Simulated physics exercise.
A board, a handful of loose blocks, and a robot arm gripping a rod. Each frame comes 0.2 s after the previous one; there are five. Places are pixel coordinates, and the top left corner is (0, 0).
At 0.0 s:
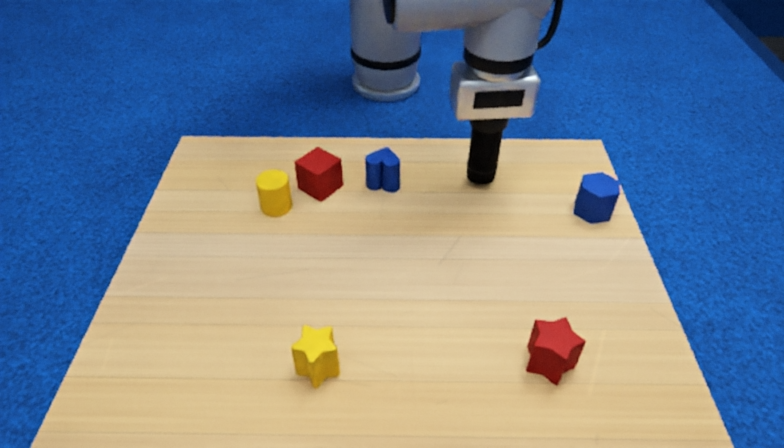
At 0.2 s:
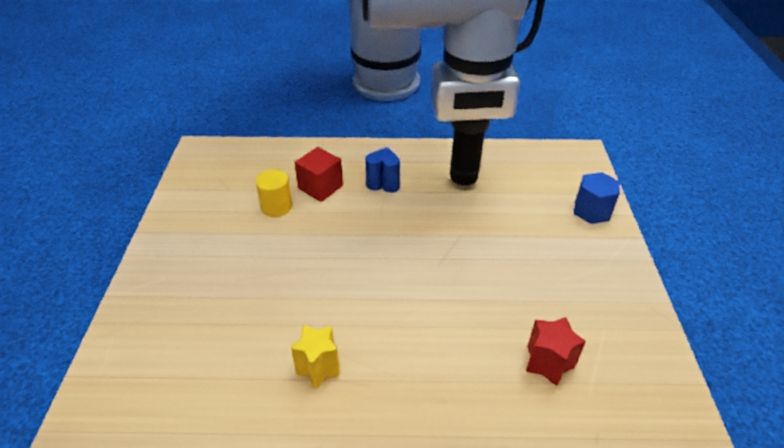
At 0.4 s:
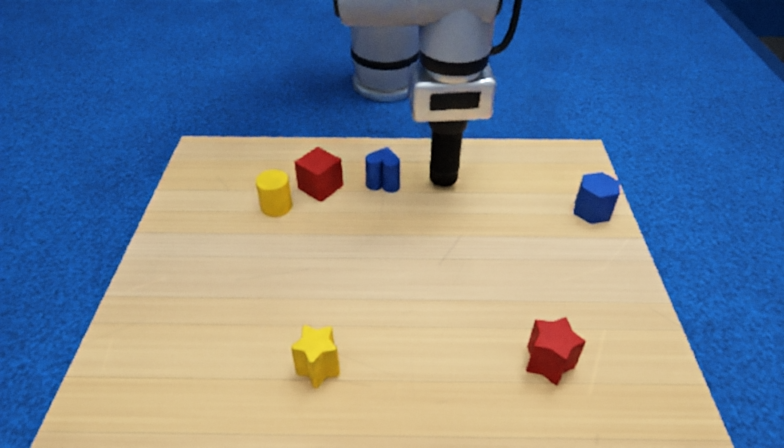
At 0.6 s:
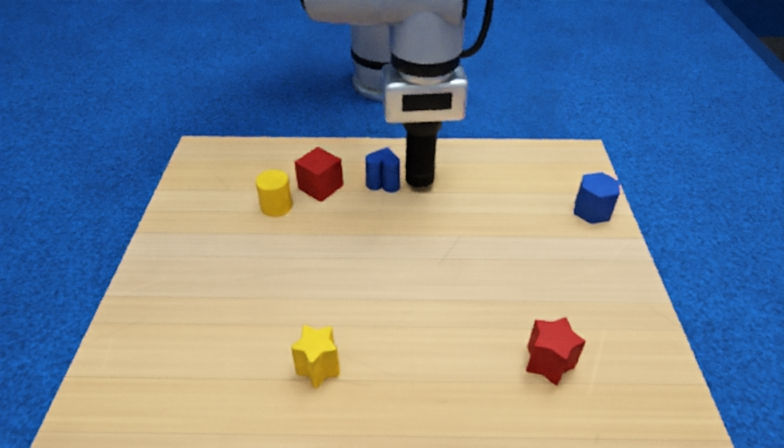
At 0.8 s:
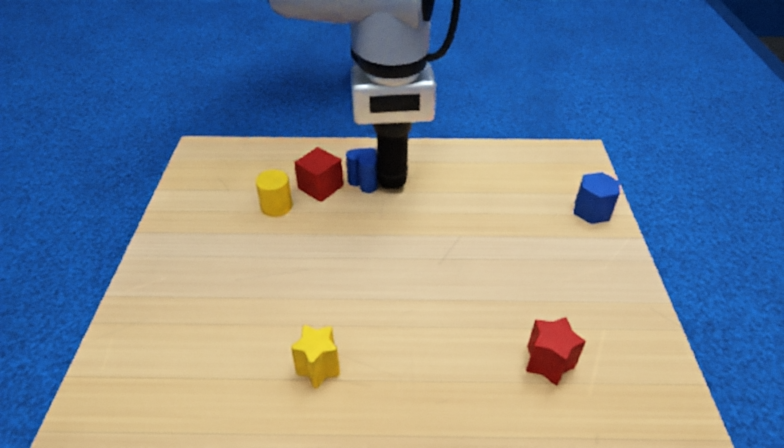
A robot arm holding a black rod moves along the far edge of a light wooden board on blue carpet, seen from above and in front by a still camera. A yellow cylinder, red block and blue heart-shaped block sit at the back left, another blue block at right, yellow and red stars nearer. The rod slides steadily left, then nudges the heart-shaped block toward the red block.
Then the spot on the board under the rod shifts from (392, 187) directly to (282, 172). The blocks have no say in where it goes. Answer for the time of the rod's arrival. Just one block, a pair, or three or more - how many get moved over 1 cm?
Looking at the path, I think two of the blocks end up more than 1 cm away.
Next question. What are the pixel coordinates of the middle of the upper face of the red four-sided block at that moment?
Somewhere near (253, 160).
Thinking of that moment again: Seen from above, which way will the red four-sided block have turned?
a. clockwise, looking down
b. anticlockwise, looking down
Letter b.
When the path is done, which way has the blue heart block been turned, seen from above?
Clockwise from above.
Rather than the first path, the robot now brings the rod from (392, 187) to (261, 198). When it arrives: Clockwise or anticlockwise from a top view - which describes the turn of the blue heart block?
The twist is clockwise.
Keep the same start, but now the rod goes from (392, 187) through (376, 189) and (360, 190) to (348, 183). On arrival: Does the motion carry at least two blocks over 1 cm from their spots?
Short answer: Yes.
What follows on the original path. One third of the way, rod (354, 175); red four-sided block (295, 161), turned 15° anticlockwise; blue heart block (326, 151), turned 15° clockwise.
Two thirds of the way, rod (317, 171); yellow disc (268, 180); red four-sided block (271, 157), turned 70° anticlockwise; blue heart block (295, 140), turned 35° clockwise.
At the end, rod (281, 165); yellow disc (268, 180); red four-sided block (253, 160), turned 95° anticlockwise; blue heart block (274, 130), turned 85° clockwise.
